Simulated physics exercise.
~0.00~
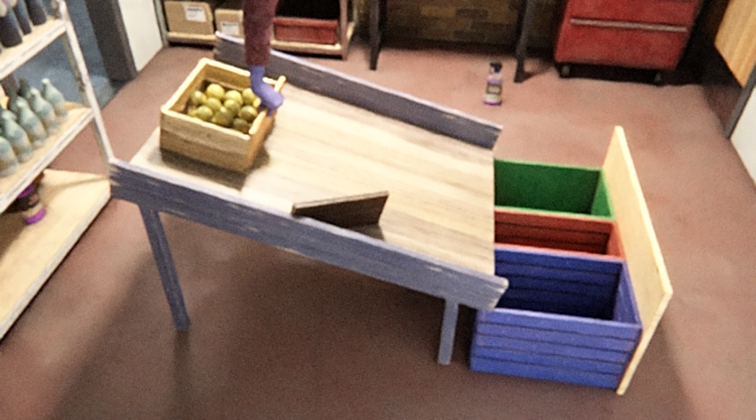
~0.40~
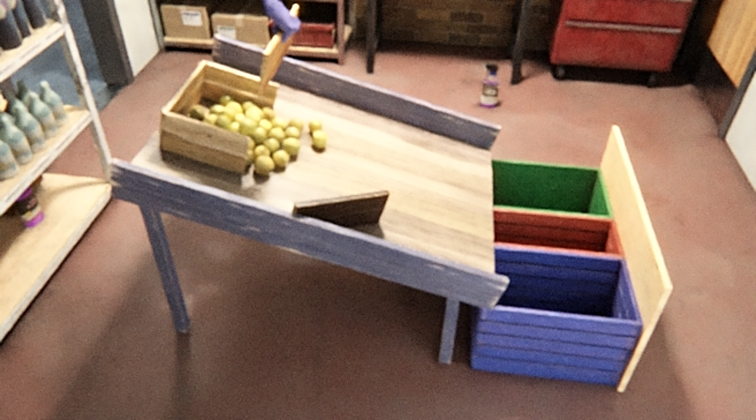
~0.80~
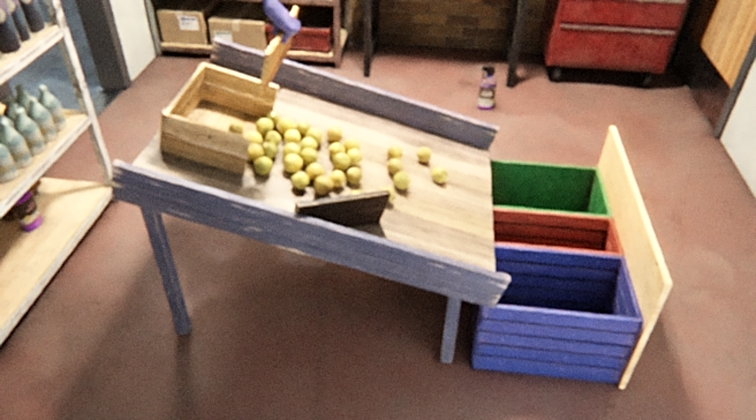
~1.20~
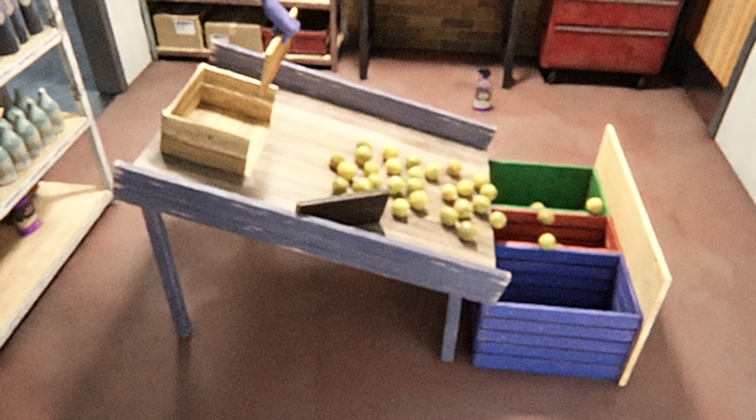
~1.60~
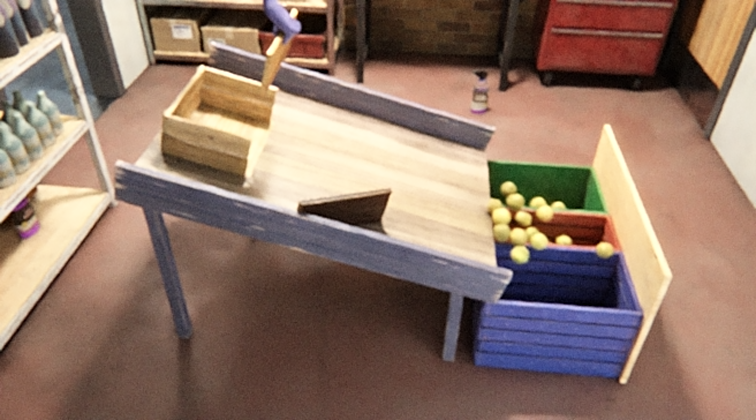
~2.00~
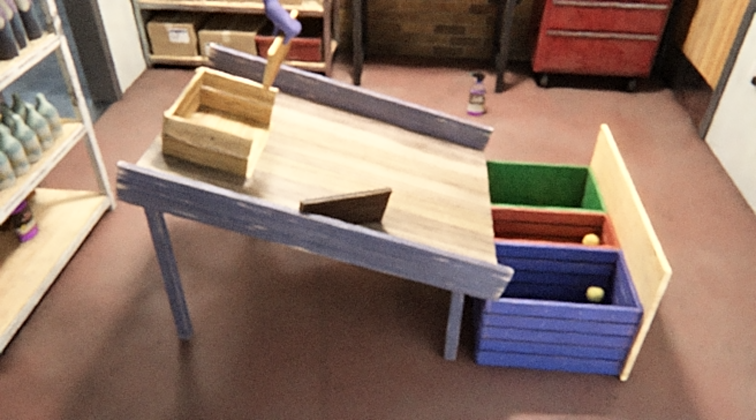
Yellow apples roll from a wooden pen down the sloped table and drop into colored bins.
